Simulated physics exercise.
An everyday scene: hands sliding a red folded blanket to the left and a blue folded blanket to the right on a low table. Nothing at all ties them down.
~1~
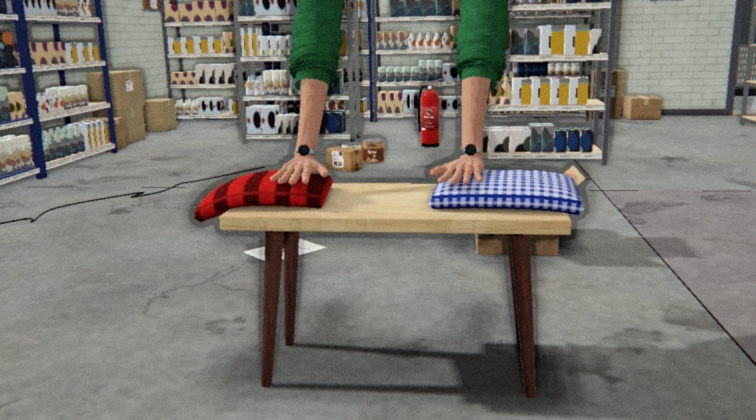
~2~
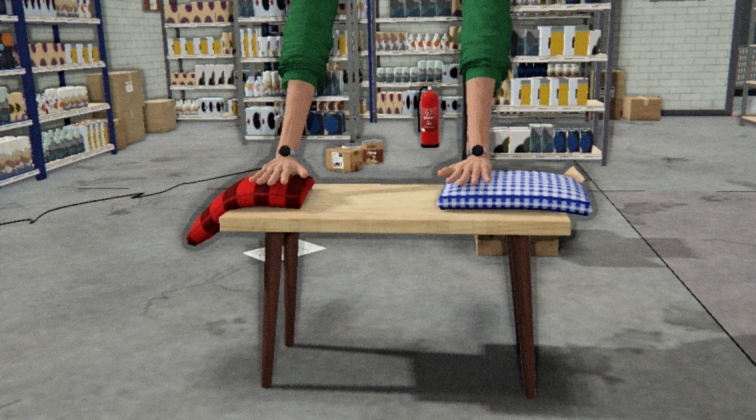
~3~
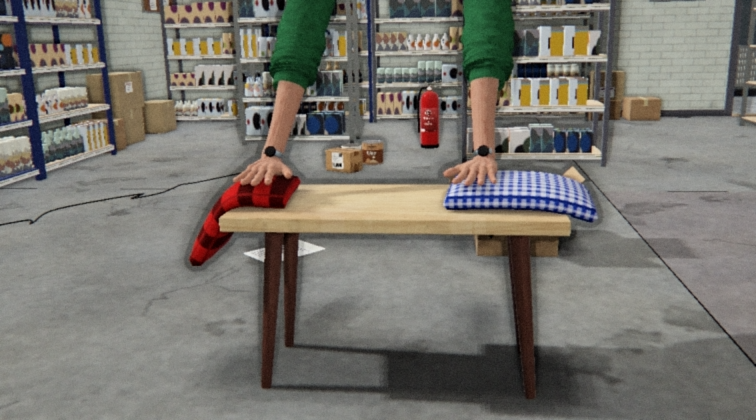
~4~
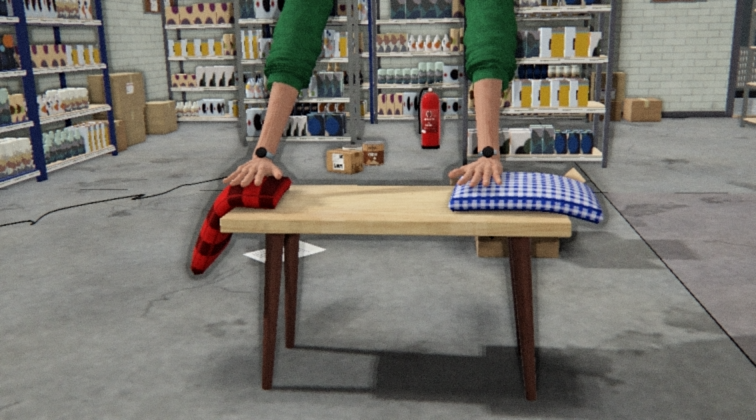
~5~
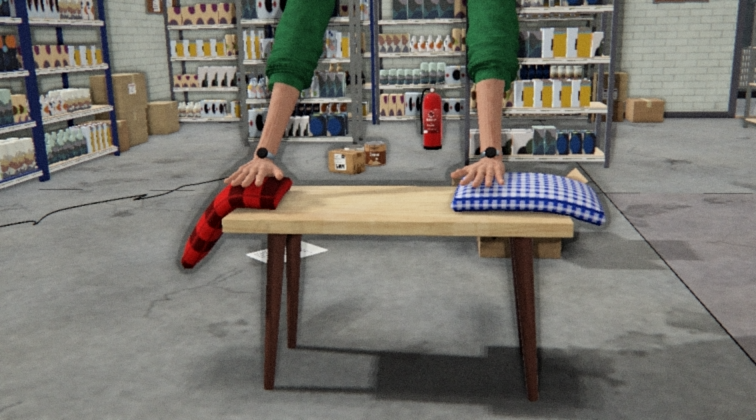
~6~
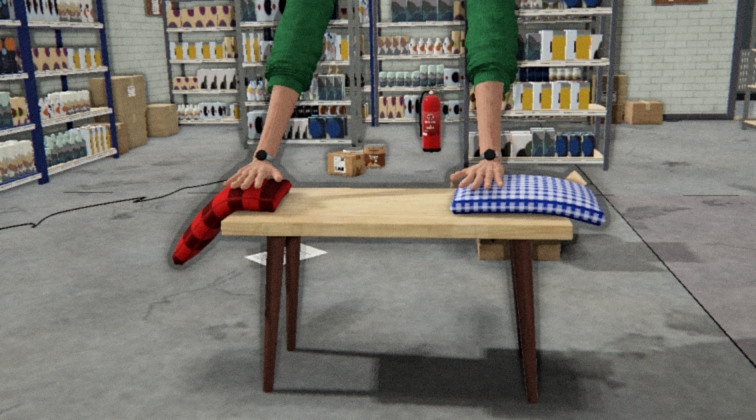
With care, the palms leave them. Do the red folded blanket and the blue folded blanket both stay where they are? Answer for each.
Answer for each: Red folded blanket - no, it falls; blue folded blanket - yes, it stays.
Then, 0.40 s later than the last view, red folded blanket falling near (219, 290); blue folded blanket at rest.
Then, 0.68 s later than the last view, red folded blanket on the floor near (189, 357); blue folded blanket at rest.
Finally, red folded blanket on the floor near (186, 358); blue folded blanket at rest. The red folded blanket goes down and the blue folded blanket stays up there.
